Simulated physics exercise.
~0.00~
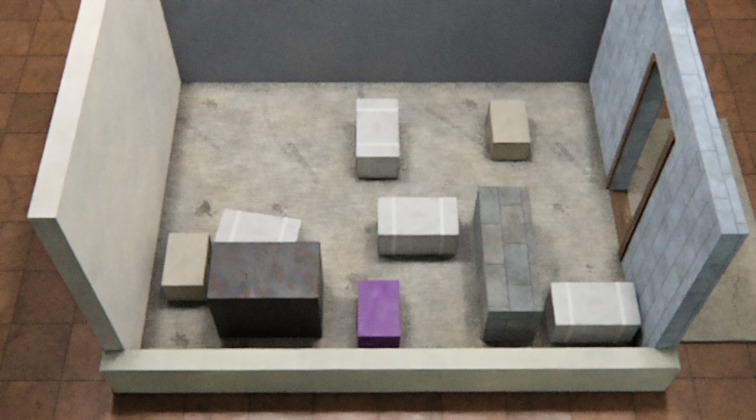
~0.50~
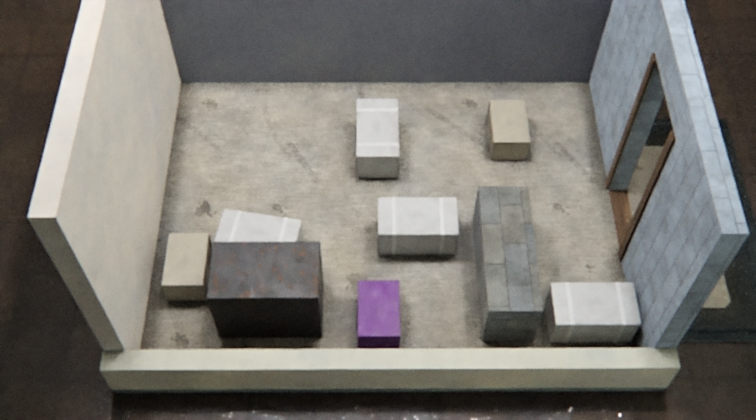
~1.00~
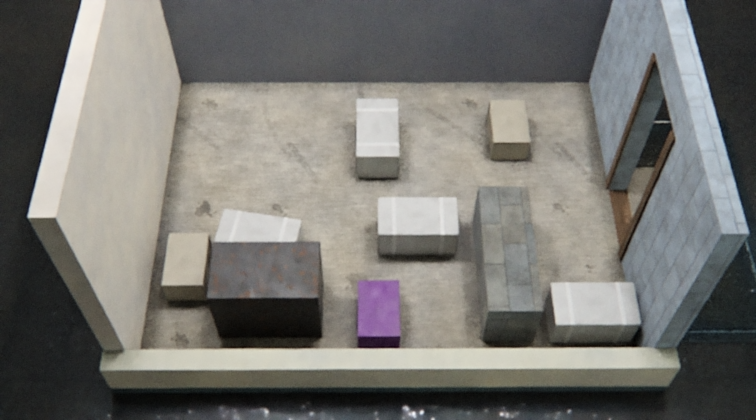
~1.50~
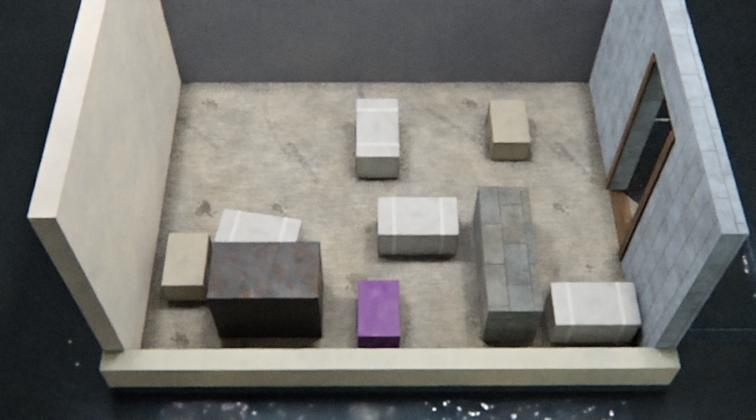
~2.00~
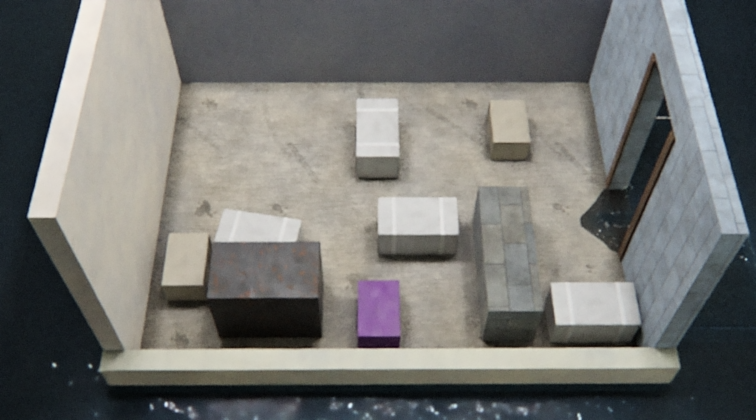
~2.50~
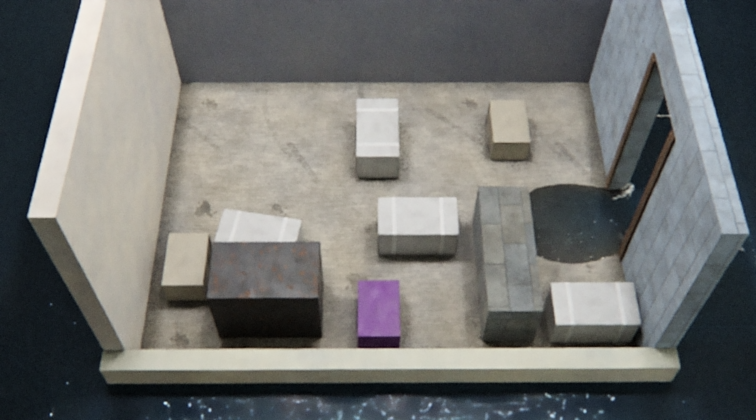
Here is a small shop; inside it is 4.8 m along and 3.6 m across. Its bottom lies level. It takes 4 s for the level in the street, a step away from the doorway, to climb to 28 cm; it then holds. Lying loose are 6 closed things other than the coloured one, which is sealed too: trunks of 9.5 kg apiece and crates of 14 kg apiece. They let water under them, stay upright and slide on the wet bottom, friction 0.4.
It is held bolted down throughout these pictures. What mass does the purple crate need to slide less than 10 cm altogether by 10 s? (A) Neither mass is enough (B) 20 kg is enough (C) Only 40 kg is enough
Option B: 20 kg is enough.
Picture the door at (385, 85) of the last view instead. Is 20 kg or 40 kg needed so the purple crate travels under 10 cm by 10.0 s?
There just the heavier succeeds.
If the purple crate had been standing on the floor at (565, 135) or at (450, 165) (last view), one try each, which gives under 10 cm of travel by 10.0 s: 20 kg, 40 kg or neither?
For the first start the lighter one suffices; for the second neither one suffices.
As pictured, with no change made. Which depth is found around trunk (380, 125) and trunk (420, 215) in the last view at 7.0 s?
7 and 2 cm.
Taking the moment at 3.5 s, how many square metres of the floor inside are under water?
About 3.0 m2.
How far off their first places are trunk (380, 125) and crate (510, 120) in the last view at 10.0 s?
One is off by 200 cm, the other by 60 cm, in the order asked.
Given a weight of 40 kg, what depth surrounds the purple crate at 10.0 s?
Around 4 cm.
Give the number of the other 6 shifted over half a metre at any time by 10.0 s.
The count comes to 4.
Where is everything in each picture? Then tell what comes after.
The first frame shows the purple crate at (379, 308), on the bottom; water covers 0.0 m2; 0 of 7 have shifted.
The second frame shows the purple crate at (379, 308) rests on the ground; water covers 0.0 m2; 0 of 7 have shifted.
The third frame shows the purple crate at (379, 308), on the bottom; 0.0 m2 under water; 0 of 7 have shifted.
The fourth frame shows the purple crate at (379, 308), on the bottom; water covers 0.0 m2; 0 of 7 have shifted.
The fifth frame shows the purple crate at (379, 308), on the bottom; water covers 0.1 m2; 0 of 7 have shifted.
The sixth frame shows the purple crate at (379, 308), on the bottom; water covers 0.8 m2; 0 of 7 have shifted.
After 3.5 s the purple crate would be 0 cm from its start with 20 kg and 0 cm from its start with 40 kg; 0 cm of water round it then.
After 4.5 s the purple crate would be 0 cm from its start with 20 kg and 0 cm from its start with 40 kg; 0 cm of water round it then.
After 7.0 s the purple crate would be 0 cm from its start with 20 kg and 0 cm from its start with 40 kg; 3 cm of water round it then.
After 10.0 s the purple crate would be 0 cm from its start with 20 kg and 0 cm from its start with 40 kg; 4 cm of water round it then.
